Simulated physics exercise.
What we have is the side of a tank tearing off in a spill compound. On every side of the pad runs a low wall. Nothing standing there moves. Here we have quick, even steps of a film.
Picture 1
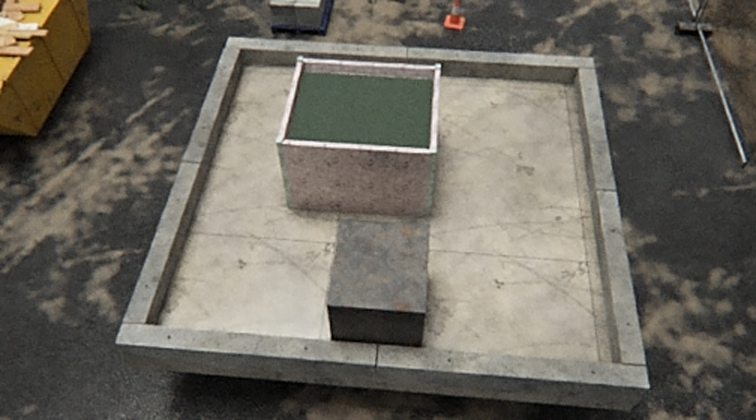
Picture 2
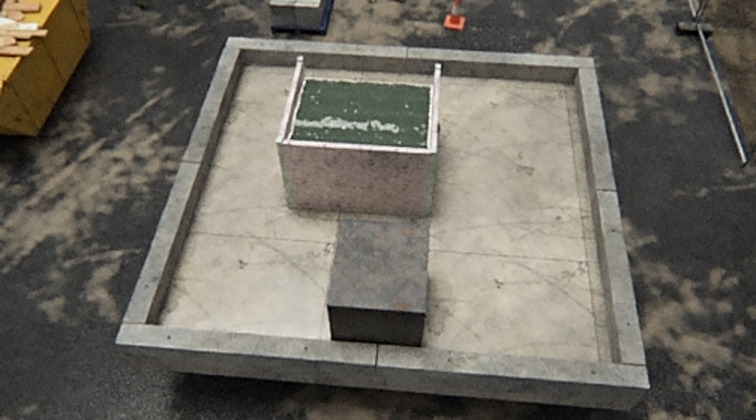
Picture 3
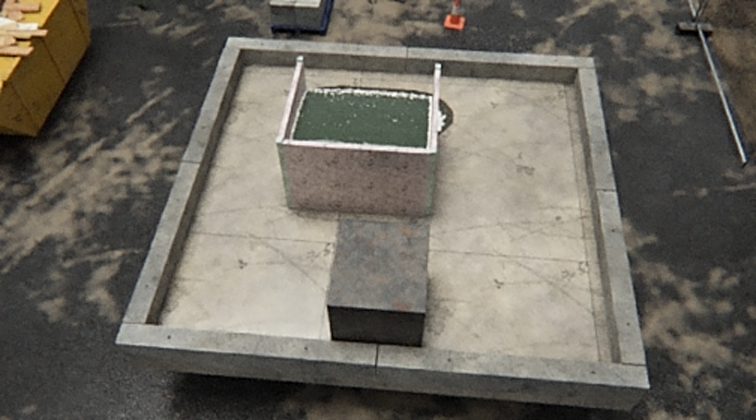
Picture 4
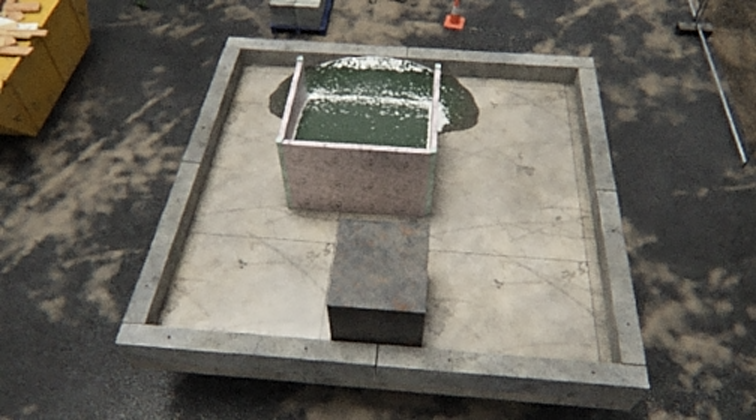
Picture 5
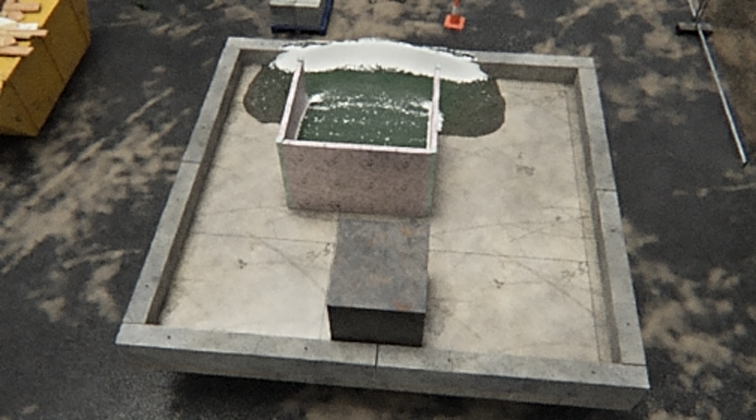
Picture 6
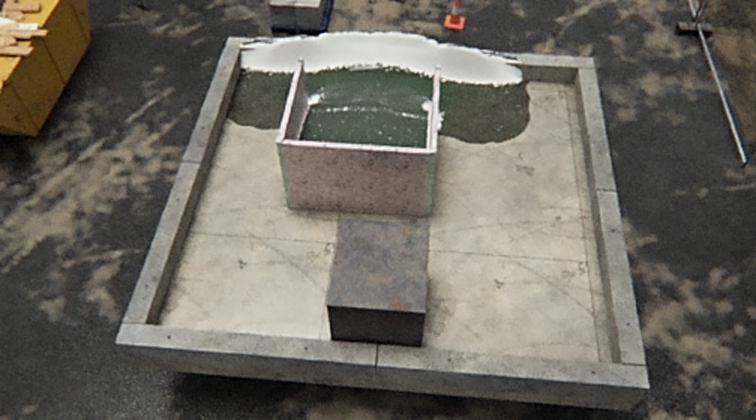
A walled concrete pad holds an open tank as green water pours out its far side and spreads.
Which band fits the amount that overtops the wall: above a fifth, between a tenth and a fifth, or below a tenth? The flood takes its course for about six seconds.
I'd say the loss is bigger than a fifth, really.
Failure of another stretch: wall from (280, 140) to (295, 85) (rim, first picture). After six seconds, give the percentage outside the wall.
Close to 20 per cent, I reckon.
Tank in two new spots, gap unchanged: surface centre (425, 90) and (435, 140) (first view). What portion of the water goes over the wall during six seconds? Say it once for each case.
Roughly 32 per cent in the first case and 20 per cent in the second.
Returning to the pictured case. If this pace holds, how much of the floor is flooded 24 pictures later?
90 %, roughly.
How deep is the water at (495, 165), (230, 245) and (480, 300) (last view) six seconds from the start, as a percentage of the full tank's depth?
I'd say close to 4, 8 and 10 percent.
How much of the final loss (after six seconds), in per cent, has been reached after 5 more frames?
I'd put it near 65 in a hundred.
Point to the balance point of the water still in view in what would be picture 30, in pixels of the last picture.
Close to pixel (388, 181).
A moment on, water covers 25 % of the floor; the low wall has let 10 % over.
Next, water covers 30 % of the floor; the low wall has let 20 % over.
Then, water covers 65 % of the floor; the low wall has let 30 % over.
Later, water covers 75 % of the floor; the low wall has let 30 % over.
In the end, water covers 85 % of the floor; the low wall has let 30 % over.
